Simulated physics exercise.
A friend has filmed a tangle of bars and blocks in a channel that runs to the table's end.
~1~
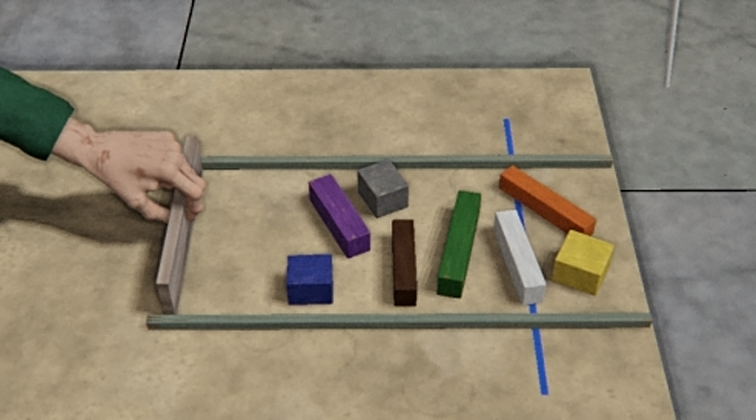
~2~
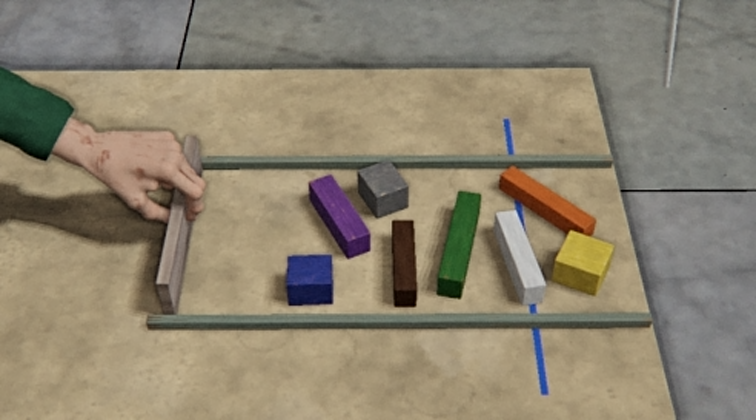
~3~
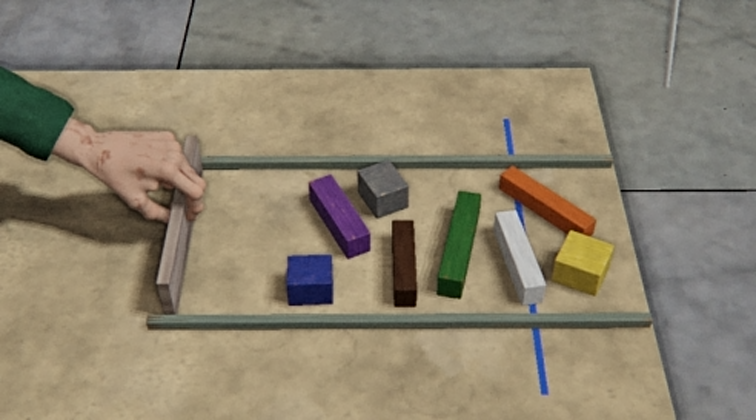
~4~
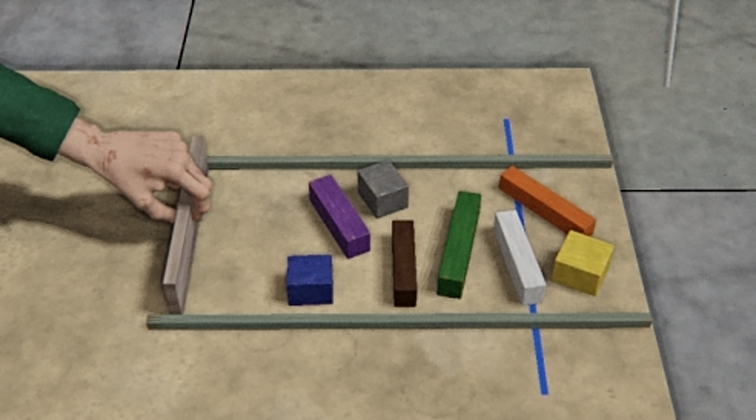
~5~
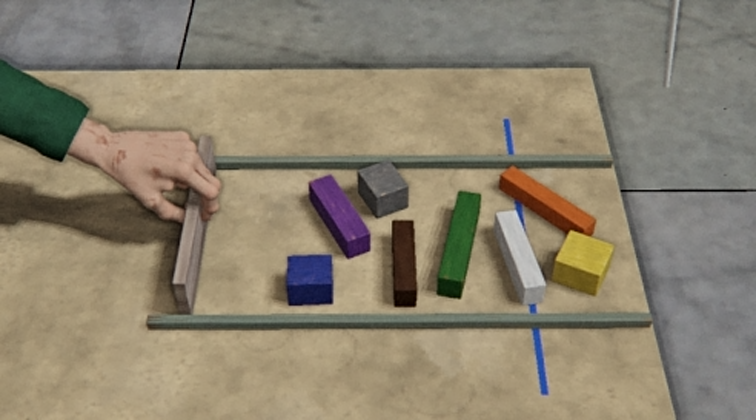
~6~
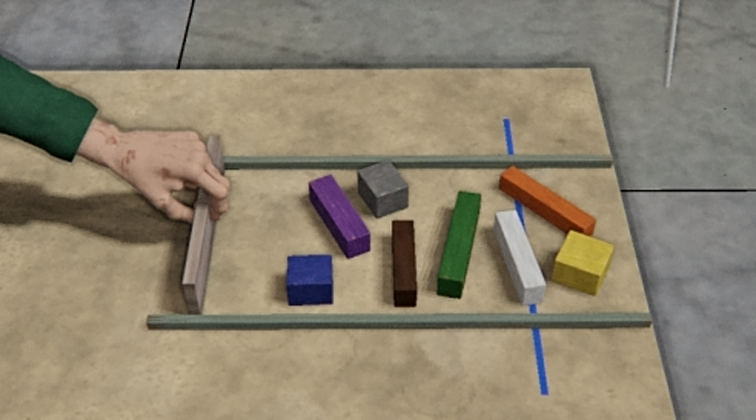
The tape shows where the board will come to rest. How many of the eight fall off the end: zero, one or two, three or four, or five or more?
As it turns out, the number that fall off is one or two.
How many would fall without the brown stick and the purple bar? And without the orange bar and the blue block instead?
Fallen: 0, and 0 in the other try.
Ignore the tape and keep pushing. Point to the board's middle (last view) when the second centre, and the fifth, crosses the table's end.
Near (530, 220) and (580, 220).
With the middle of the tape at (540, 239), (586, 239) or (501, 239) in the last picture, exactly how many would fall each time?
Down on the floor: 3, 5 and 0.
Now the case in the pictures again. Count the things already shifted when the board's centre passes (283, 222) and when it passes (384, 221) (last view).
0 and 5.
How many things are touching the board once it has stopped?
That makes 2.
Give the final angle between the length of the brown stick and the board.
Roughly 0° out of line.
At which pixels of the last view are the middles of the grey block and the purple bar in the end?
About (562, 187), and the other about (535, 217).
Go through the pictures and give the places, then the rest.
The first frame shows yellow block (583, 263); orange bar (546, 203); white bar (519, 256); board (181, 222); tape (523, 239).
The second frame shows orange bar (546, 203); brown stick (404, 262).
The third frame shows white bar (519, 257); green bar (460, 243).
The fourth frame shows yellow block (583, 263); blue block (310, 280).
The fifth frame shows orange bar (546, 203); purple bar (339, 216).
The sixth frame shows yellow block (583, 263); orange bar (546, 203); white bar (519, 257); board (205, 222); tape (523, 239).
A little later, none off yet; yellow block at rest near (583, 263); orange bar at rest near (546, 203); white bar at rest near (519, 257).
When it is over, the number that fall off is one or two; down, yellow block.
